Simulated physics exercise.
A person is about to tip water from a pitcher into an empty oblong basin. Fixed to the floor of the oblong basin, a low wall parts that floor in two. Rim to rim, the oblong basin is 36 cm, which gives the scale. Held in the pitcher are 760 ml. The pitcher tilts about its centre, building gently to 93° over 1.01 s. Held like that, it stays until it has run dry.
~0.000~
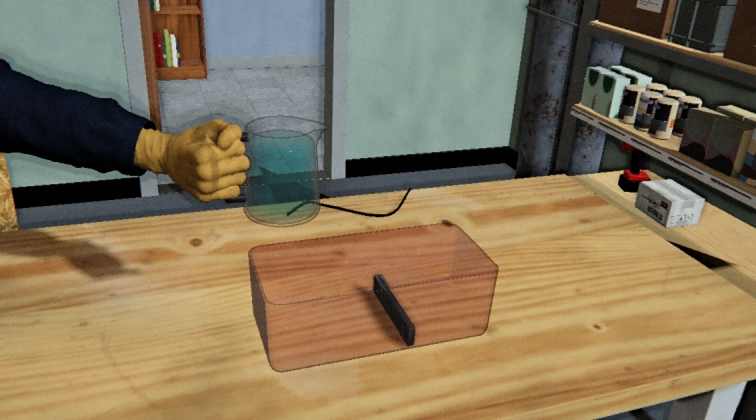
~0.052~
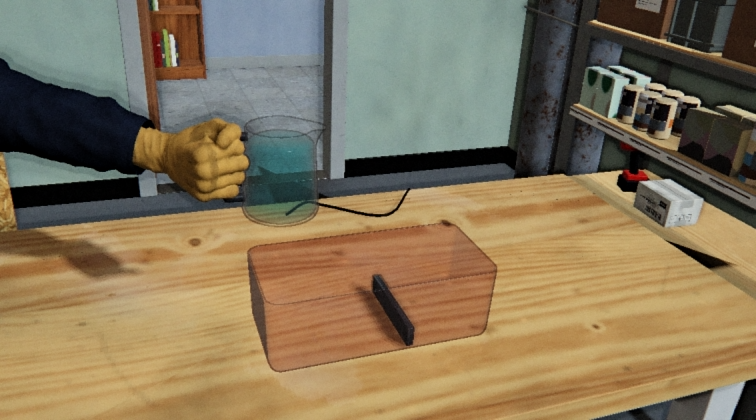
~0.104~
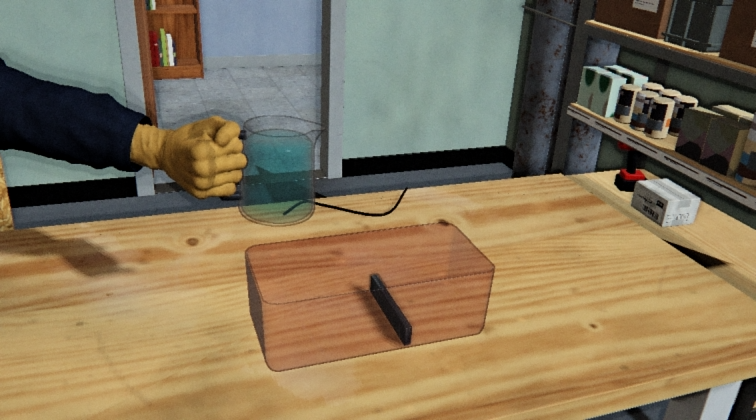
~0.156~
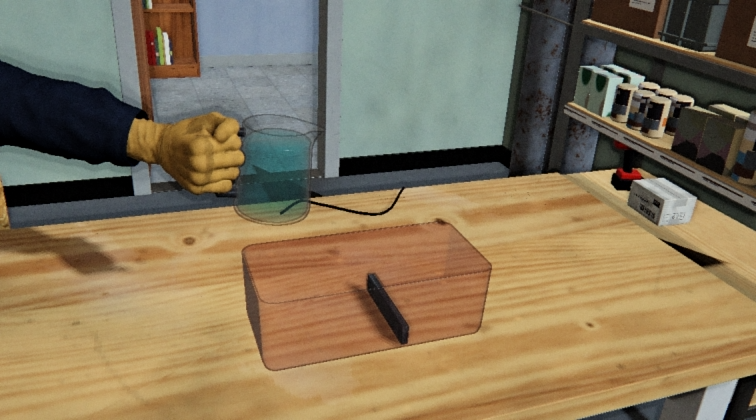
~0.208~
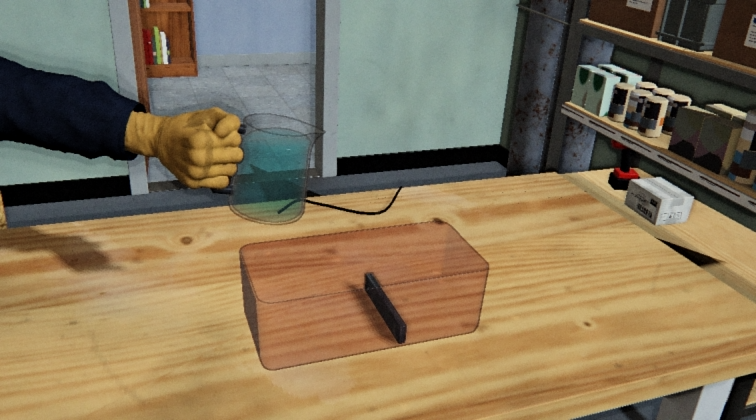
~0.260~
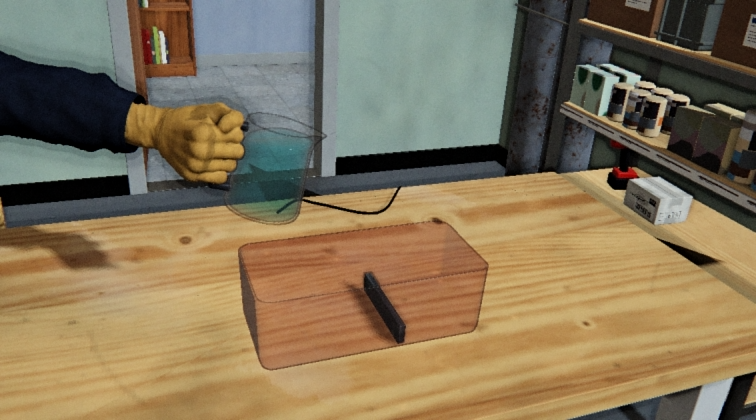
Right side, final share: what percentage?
11 per cent.
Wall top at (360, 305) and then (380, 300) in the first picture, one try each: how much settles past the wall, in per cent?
Respectively 80 and 60 %.
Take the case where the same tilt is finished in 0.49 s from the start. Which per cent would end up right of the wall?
Estimate: Close to 15 per cent.
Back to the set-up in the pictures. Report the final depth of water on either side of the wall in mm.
Around 18 mm deep on the left, around 4 mm deep on the right.
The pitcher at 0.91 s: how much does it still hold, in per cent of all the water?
Around 46 percent of it.
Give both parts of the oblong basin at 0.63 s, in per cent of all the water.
Roughly 2 sits left and 0 sits right.
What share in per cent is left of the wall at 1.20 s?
Around 64 in a hundred.
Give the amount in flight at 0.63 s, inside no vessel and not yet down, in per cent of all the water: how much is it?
Close to 12 in a hundred.
After 0.63 s the tilt is 65° and 86 per cent is still to pour, 2 is left of the wall and 0 right of it.
After 0.91 s the tilt is 91° and 47 per cent is still to pour, 28 is left of the wall and 3 right of it.
After 1.20 s the tilt is 93° and 18 per cent is still to pour, 64 is left of the wall and 8 right of it.
After 1.51 s the tilt is 93° and 8 per cent is still to pour, 77 is left of the wall and 10 right of it.
In the end 84 per cent lies left of the wall, 11 right of it and 3 outside.
